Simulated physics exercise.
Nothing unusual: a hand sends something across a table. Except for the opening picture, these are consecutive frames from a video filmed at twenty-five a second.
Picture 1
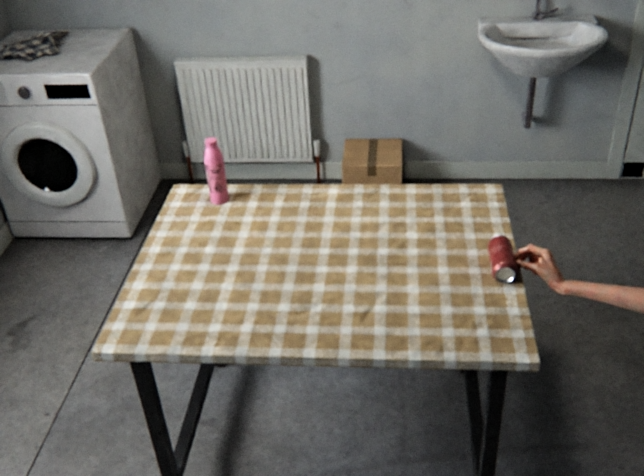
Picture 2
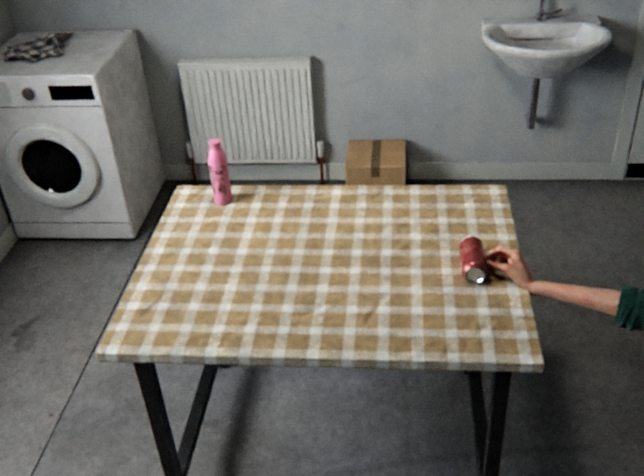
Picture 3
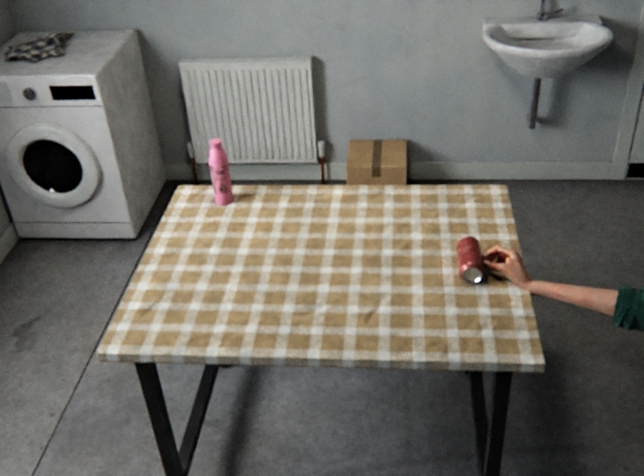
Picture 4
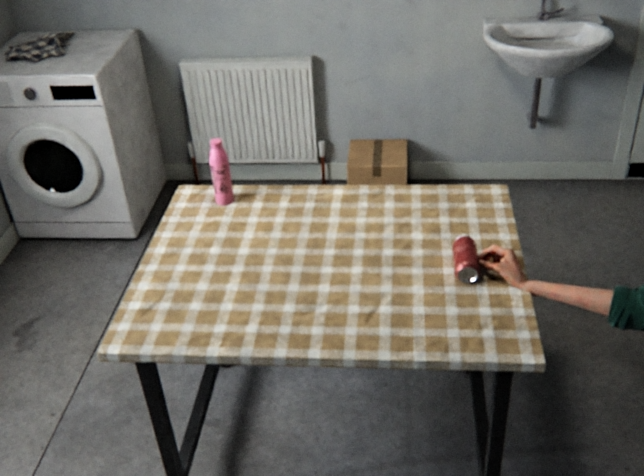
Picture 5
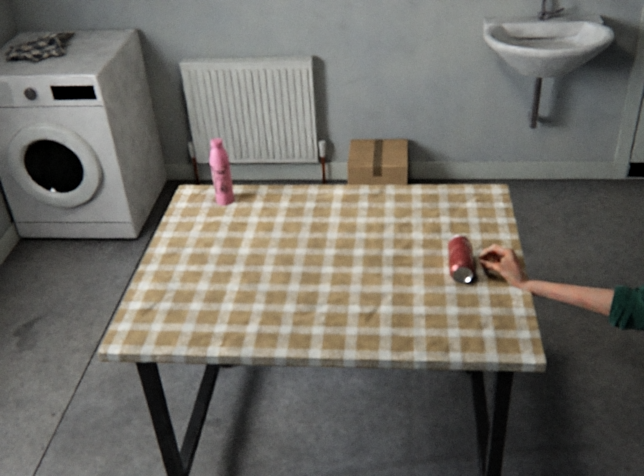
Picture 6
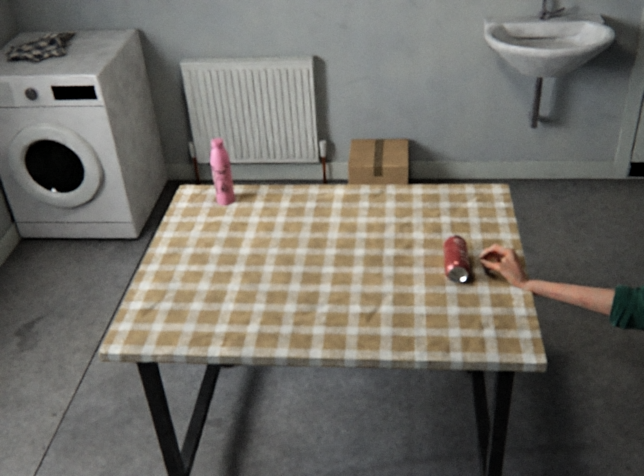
In the video, a hand reaching in from the right pushes a red can lying on a checkered tablecloth to the left, then lets go as the can rolls slightly farther left, while a pink bottle stands still.
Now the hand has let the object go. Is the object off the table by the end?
No, it finishes on the table.
Then, 0.20 s past the last view, red can displaced about its own width near (432, 259).
Then, 0.40 s past the last view, red can displaced well along near (412, 258).
Then, 0.70 s past the last view, red can displaced well along near (388, 258).
Then, 1.10 s past the last view, red can displaced well along near (369, 258).
Finally, moved from the start, red can. Final places as the last picture's camera would see them, red can near (364, 258).
